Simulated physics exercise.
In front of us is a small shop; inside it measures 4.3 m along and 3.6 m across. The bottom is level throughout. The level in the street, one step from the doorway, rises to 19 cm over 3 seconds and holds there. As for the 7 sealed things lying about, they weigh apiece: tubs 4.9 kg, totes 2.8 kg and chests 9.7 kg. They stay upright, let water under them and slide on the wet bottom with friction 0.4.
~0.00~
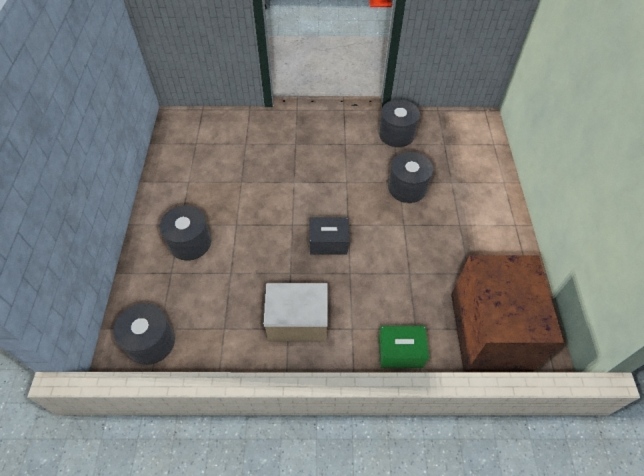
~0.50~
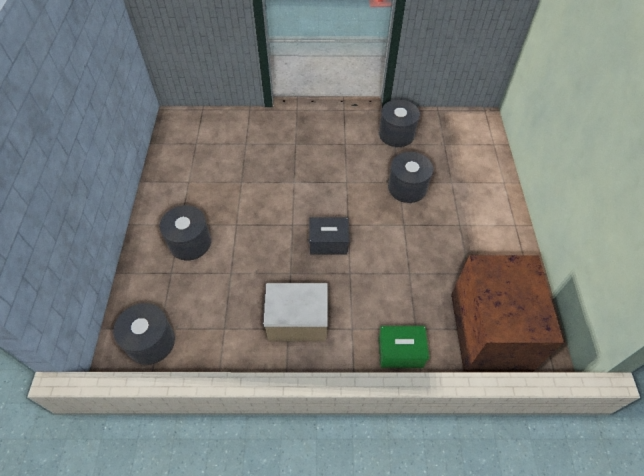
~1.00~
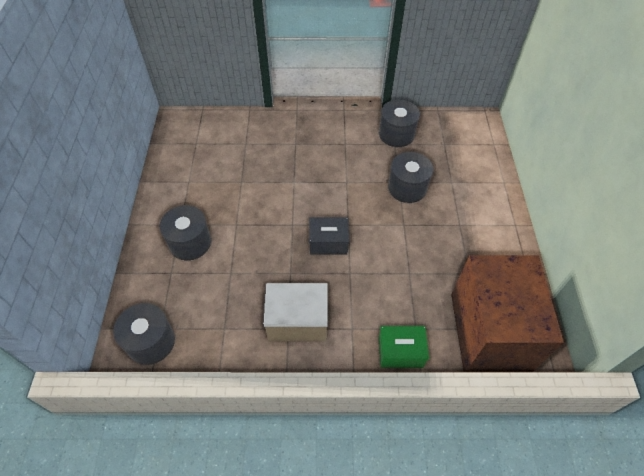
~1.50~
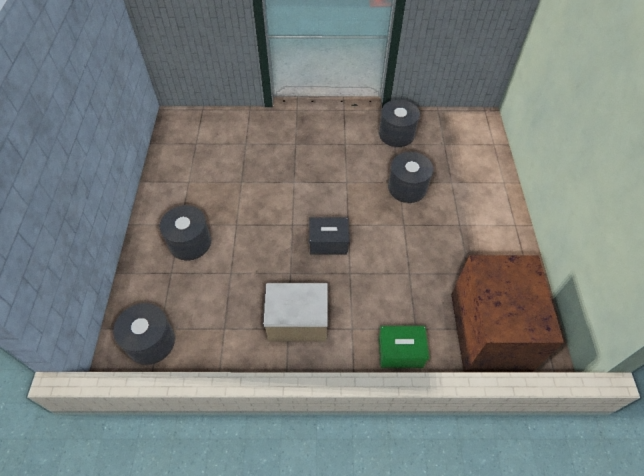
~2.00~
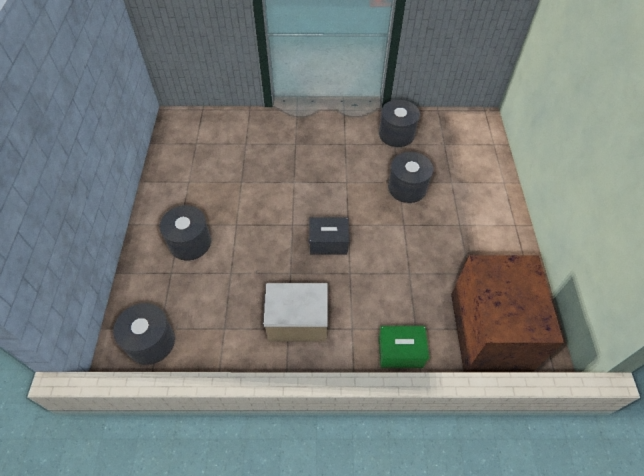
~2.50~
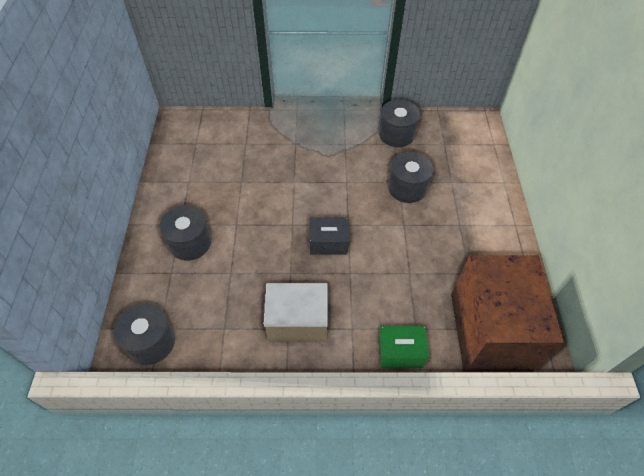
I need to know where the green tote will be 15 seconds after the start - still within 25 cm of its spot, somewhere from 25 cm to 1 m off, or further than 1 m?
It is displaced moderately.
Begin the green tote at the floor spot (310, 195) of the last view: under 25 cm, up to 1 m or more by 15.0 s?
Here it heads a good way off.
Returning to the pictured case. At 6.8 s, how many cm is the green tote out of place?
5 cm or so by then.
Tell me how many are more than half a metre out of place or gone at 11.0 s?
Result: 4.
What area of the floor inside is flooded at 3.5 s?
Around 3.5 m2 of it.
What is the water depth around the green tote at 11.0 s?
Close to 13 centimetres.
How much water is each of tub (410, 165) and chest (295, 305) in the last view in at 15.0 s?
Some 14 cm at the first, some 14 cm at the second.
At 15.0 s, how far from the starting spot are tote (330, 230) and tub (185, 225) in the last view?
Net displacement, in order: 200 cm; 80 cm.
After 3.5 s the green tote is near (404, 342), 0.0 m from its start, aground; 0 afloat.
After 6.8 s the green tote is near (398, 337), 0.1 m from its start, afloat; 6 afloat.
After 11.0 s the green tote is near (412, 318), 0.2 m from its start, afloat; 7 afloat.
After 15.0 s the green tote is near (447, 314), 0.4 m from its start, afloat; 7 afloat.
